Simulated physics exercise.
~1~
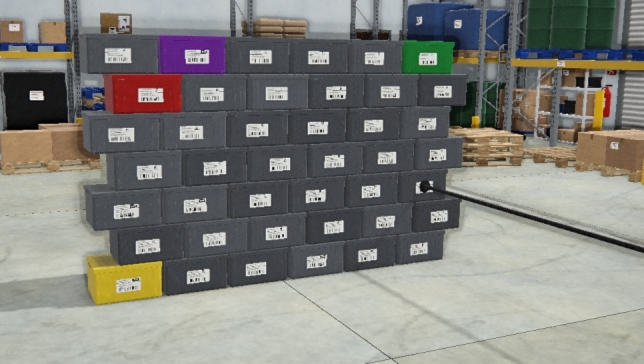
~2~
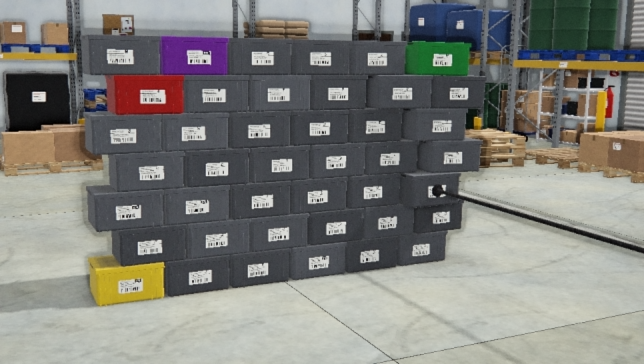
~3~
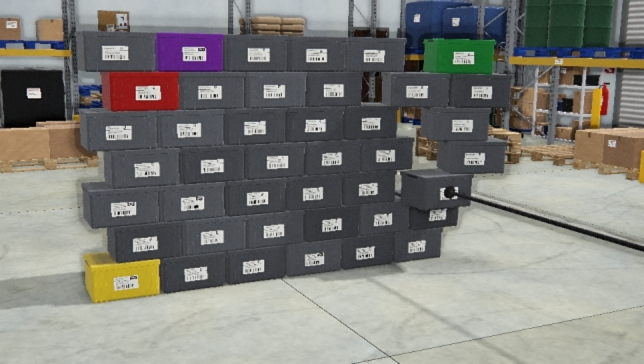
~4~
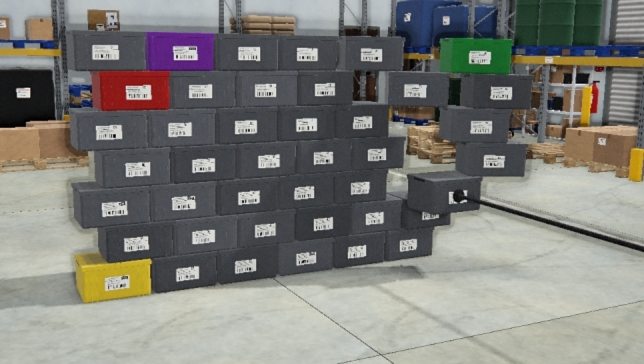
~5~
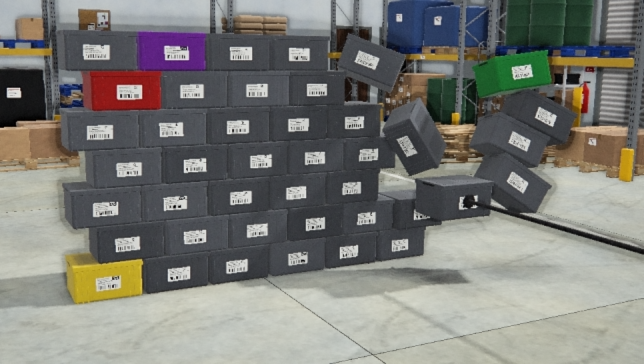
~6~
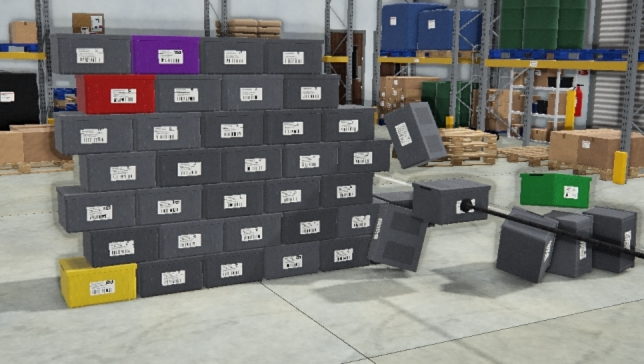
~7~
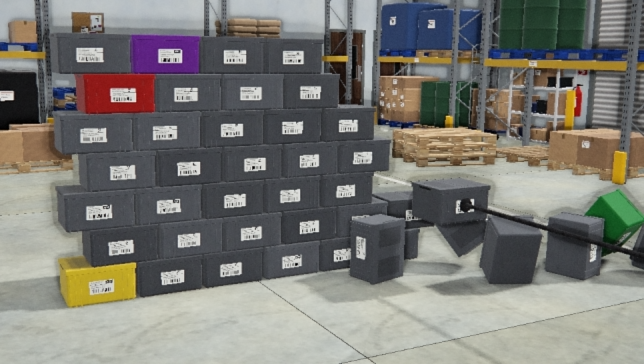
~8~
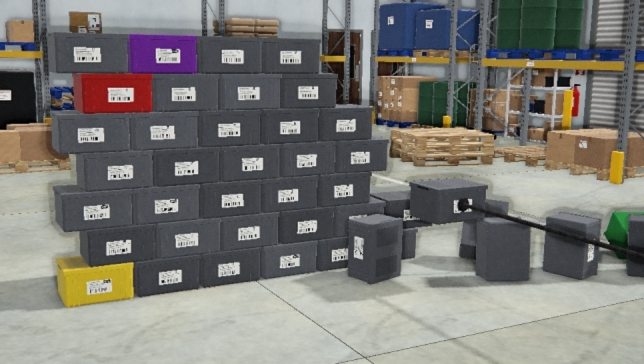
Warehouse floor with a rod pulling a dark tote rightward from a stacked wall, the right end toppling, green tote included.
